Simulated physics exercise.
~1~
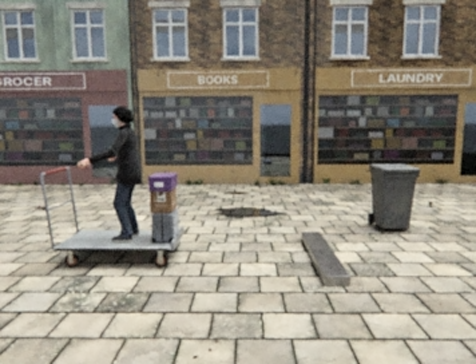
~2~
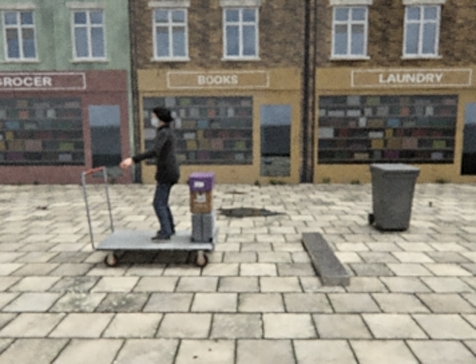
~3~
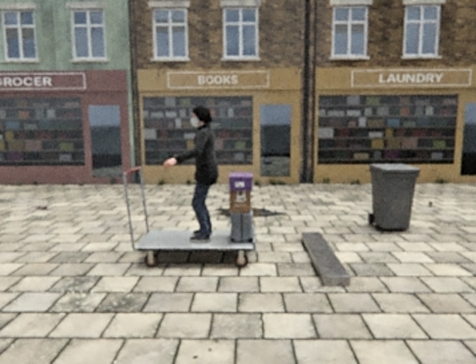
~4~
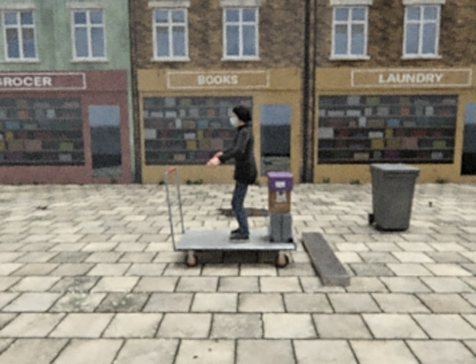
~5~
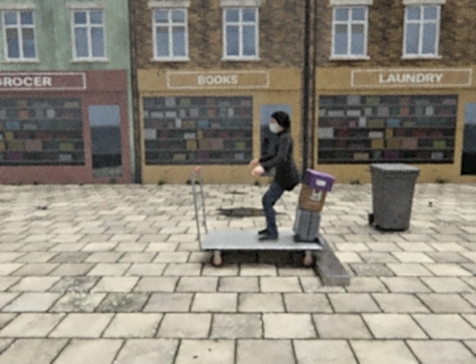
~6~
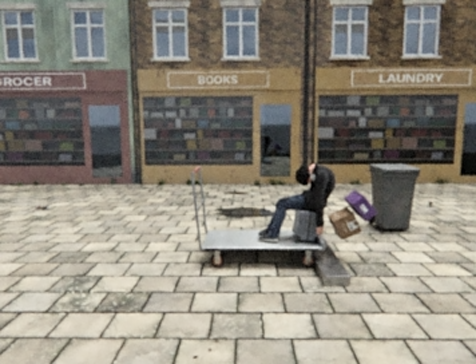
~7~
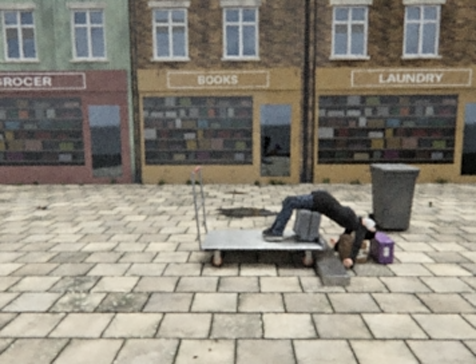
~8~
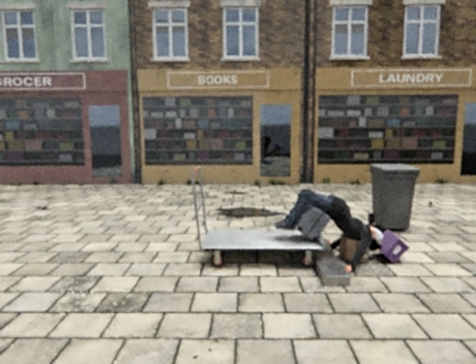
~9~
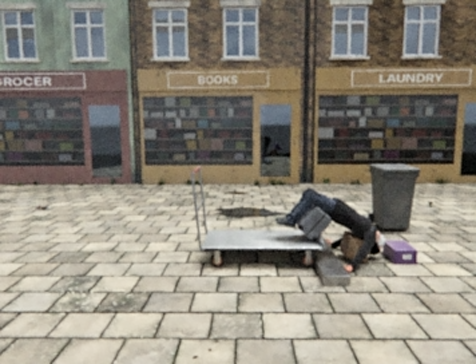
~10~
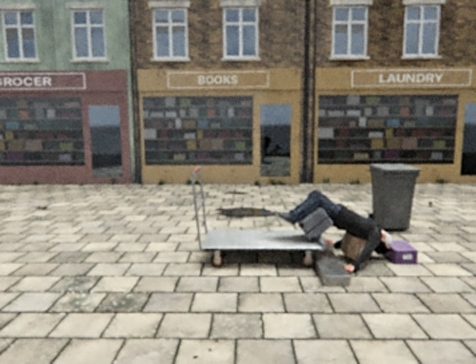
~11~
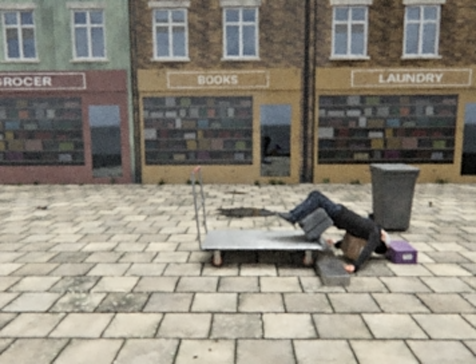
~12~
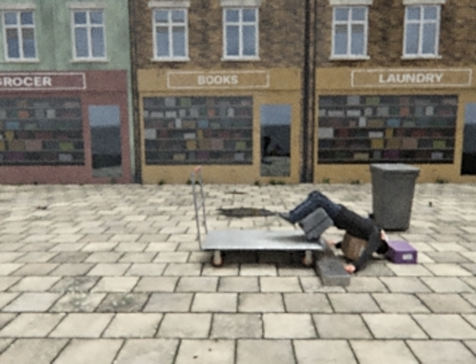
In this clip, a flat trolley carrying a standing person and stacked luggage rolls right past shopfronts and stops at a low kerb. The person and two upper items pitch over the front, ending slumped head-down beyond it, while the grey suitcase stays leaning on the deck.
